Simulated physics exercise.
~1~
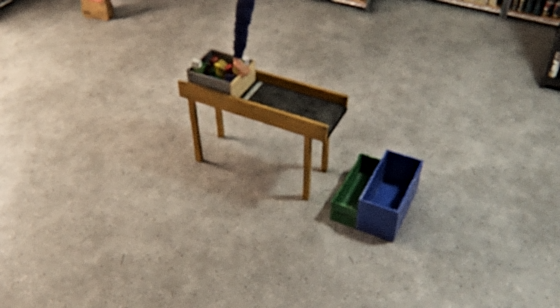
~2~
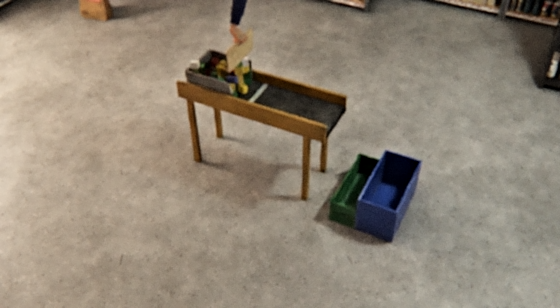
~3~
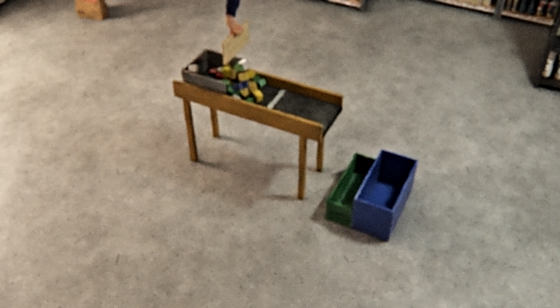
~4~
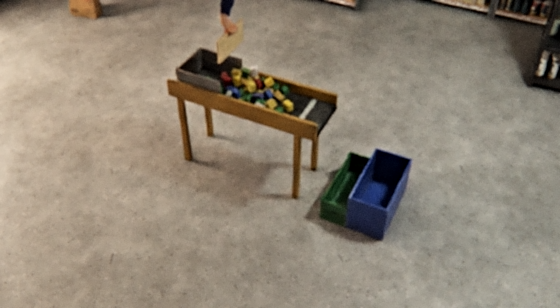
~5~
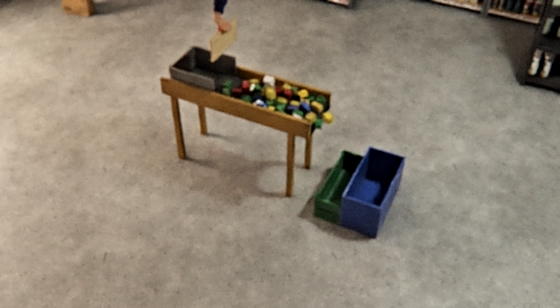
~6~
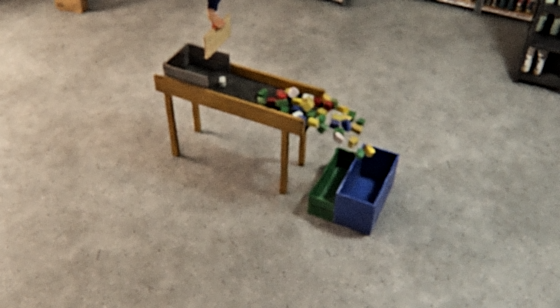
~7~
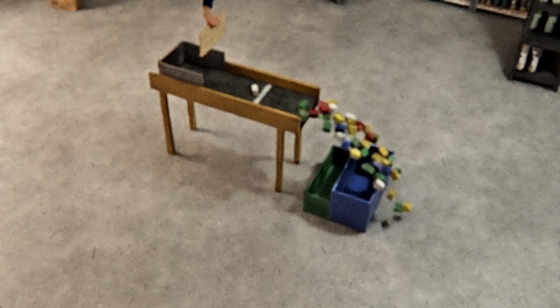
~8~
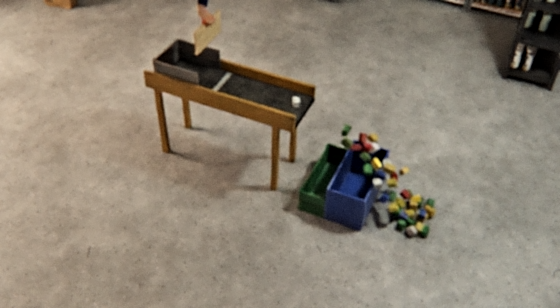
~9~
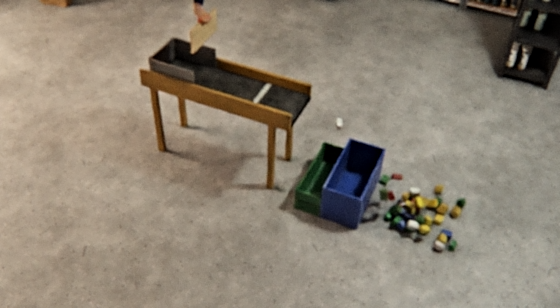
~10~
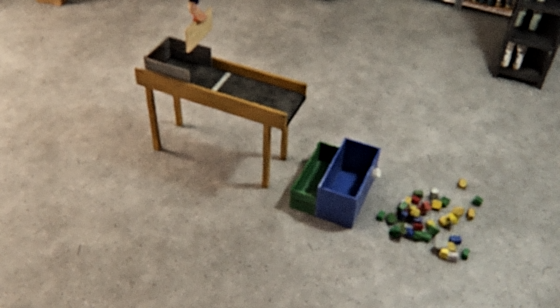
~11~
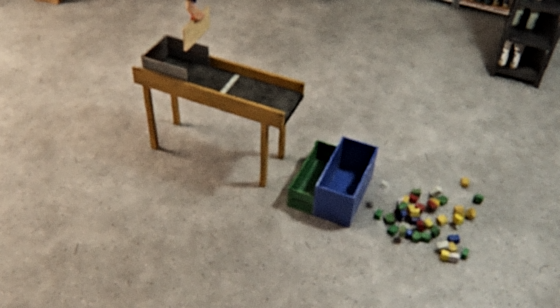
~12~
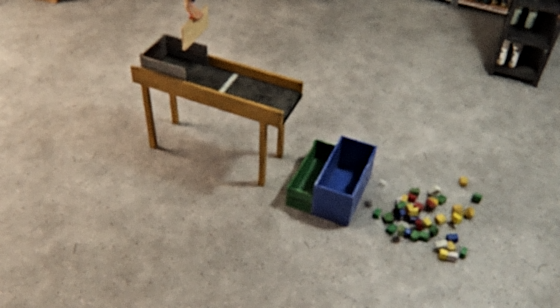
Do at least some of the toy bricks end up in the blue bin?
No, the toy bricks miss the blue bin and come to rest scattered on the floor to the right of it.
